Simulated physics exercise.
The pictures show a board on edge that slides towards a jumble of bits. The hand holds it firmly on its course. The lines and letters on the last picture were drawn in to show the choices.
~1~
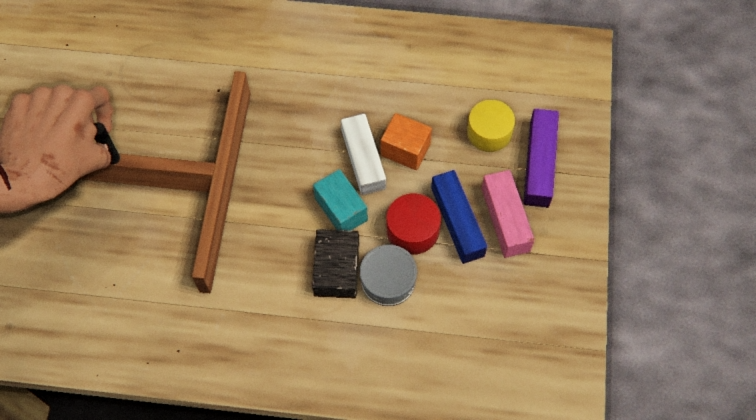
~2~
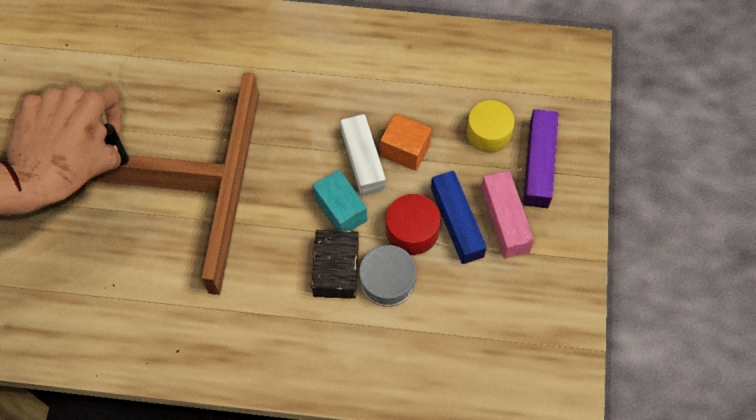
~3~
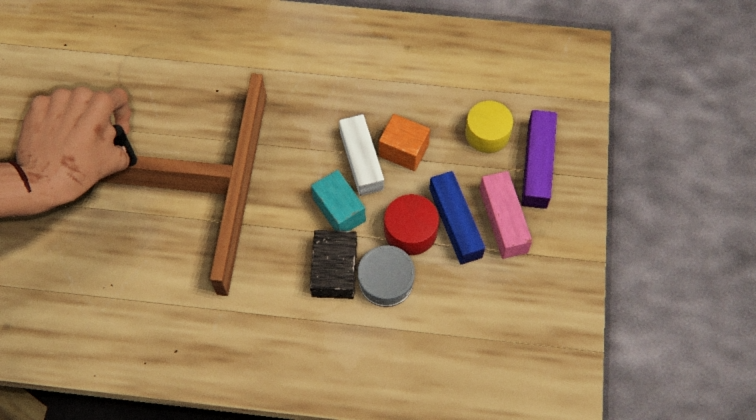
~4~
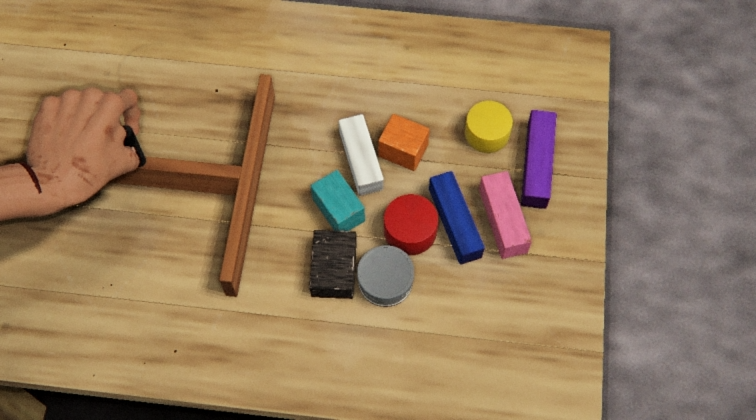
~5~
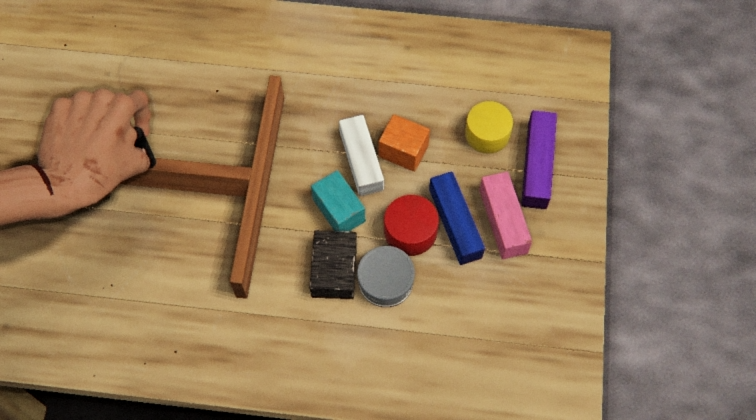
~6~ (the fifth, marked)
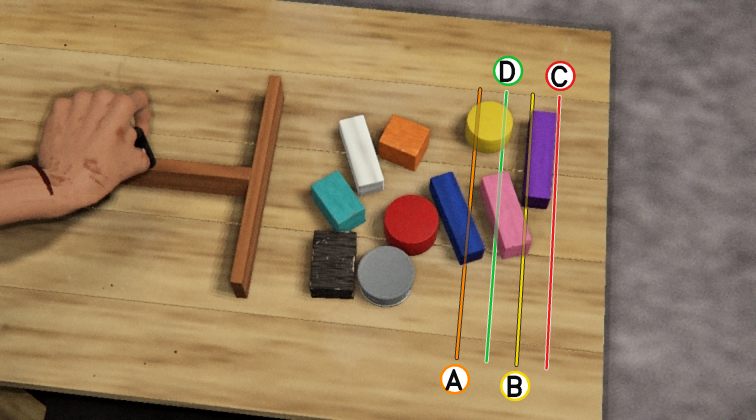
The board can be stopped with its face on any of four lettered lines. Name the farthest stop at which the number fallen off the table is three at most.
Up to line B.
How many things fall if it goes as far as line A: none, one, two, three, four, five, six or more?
By then, none.
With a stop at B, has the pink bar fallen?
Yes.
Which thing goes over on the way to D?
It is the purple stick.
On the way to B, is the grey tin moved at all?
Yes.
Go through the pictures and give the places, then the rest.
In the first frame, pink bar (508, 214); yellow tin (491, 126); purple stick (542, 158).
In the second frame, board (229, 171); turquoise block (340, 203).
In the third frame, board (238, 172); black block (334, 264).
In the fourth frame, board (247, 172); grey tin (386, 276).
In the fifth frame, board (256, 174); orange block (404, 143); pink bar (505, 215); yellow tin (489, 127).
On the copy, A at (469, 215); B at (525, 221); C at (553, 224); D at (497, 218).
On B. First, board (353, 184); grey tin (420, 281); black block (372, 270).
Then, board (451, 194); purple stick (583, 149); pink bar (565, 203).
Finally, board (525, 202); pink bar over the edge; purple stick over the edge; two fallen.
By contrast, A is within the limit but short; C drops five; D is within the limit but short.
